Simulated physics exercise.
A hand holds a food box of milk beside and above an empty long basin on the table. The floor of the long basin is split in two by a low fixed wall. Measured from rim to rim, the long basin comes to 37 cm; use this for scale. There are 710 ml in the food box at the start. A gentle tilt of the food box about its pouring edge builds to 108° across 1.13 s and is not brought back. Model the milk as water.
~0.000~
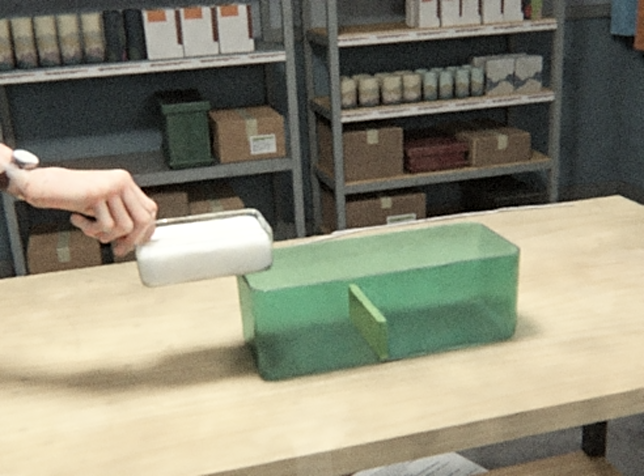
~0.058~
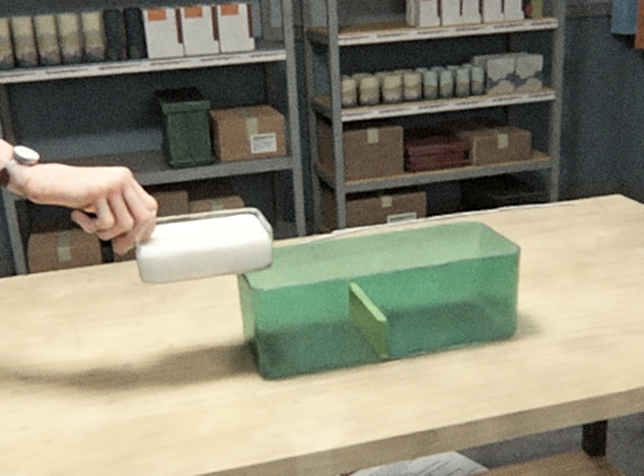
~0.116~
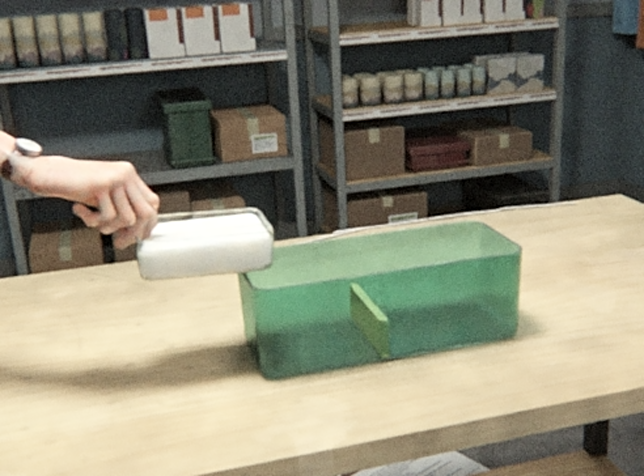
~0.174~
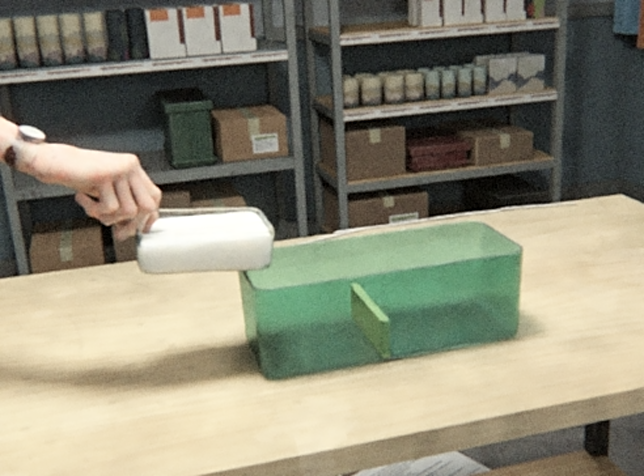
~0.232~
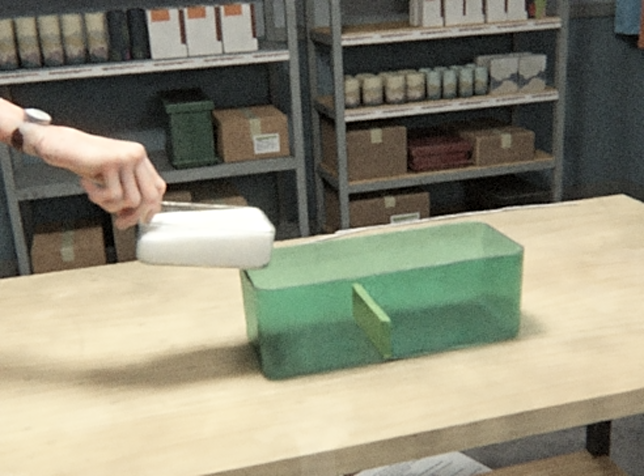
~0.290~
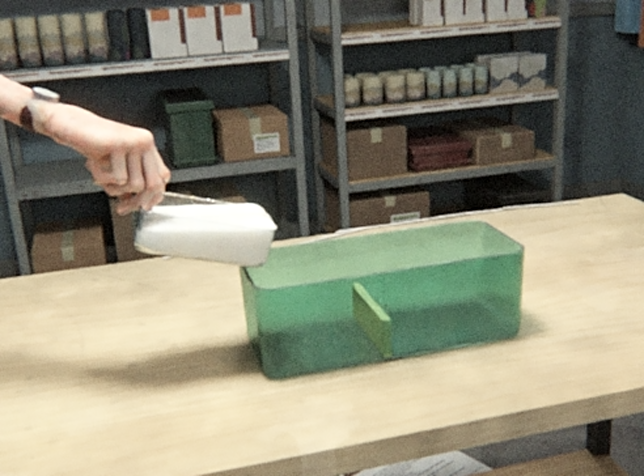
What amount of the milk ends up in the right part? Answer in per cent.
8 %.
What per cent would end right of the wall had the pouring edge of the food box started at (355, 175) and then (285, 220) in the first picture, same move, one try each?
I'd expect close to 85 per cent and then close to 50 per cent.
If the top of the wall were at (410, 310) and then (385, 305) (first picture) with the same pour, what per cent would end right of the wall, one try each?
15 in a hundred, followed by 10 in a hundred.
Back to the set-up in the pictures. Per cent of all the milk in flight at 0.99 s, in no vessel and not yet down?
It comes to some 10 percent of the total.
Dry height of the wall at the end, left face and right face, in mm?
About 28 mm on the left, about 52 mm on the right.
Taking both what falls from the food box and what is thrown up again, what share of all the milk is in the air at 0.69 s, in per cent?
42 per cent.
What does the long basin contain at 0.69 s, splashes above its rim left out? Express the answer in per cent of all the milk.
Some 38 per cent.
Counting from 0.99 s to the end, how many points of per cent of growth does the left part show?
Roughly 5 percent.
By 0.69 s the tilt is 73° and 17 per cent is still to pour, 39 is left of the wall and 0 right of it.
By 0.99 s the tilt is 104° and 2 per cent is still to pour, 79 is left of the wall and 3 right of it.
By 1.29 s the tilt is 108° and 0 per cent is still to pour, 85 is left of the wall and 7 right of it.
By 1.63 s the tilt is 108° and 0 per cent is still to pour, 84 is left of the wall and 8 right of it.
At rest 84 per cent lies left of the wall, 8 right of it and 8 outside.
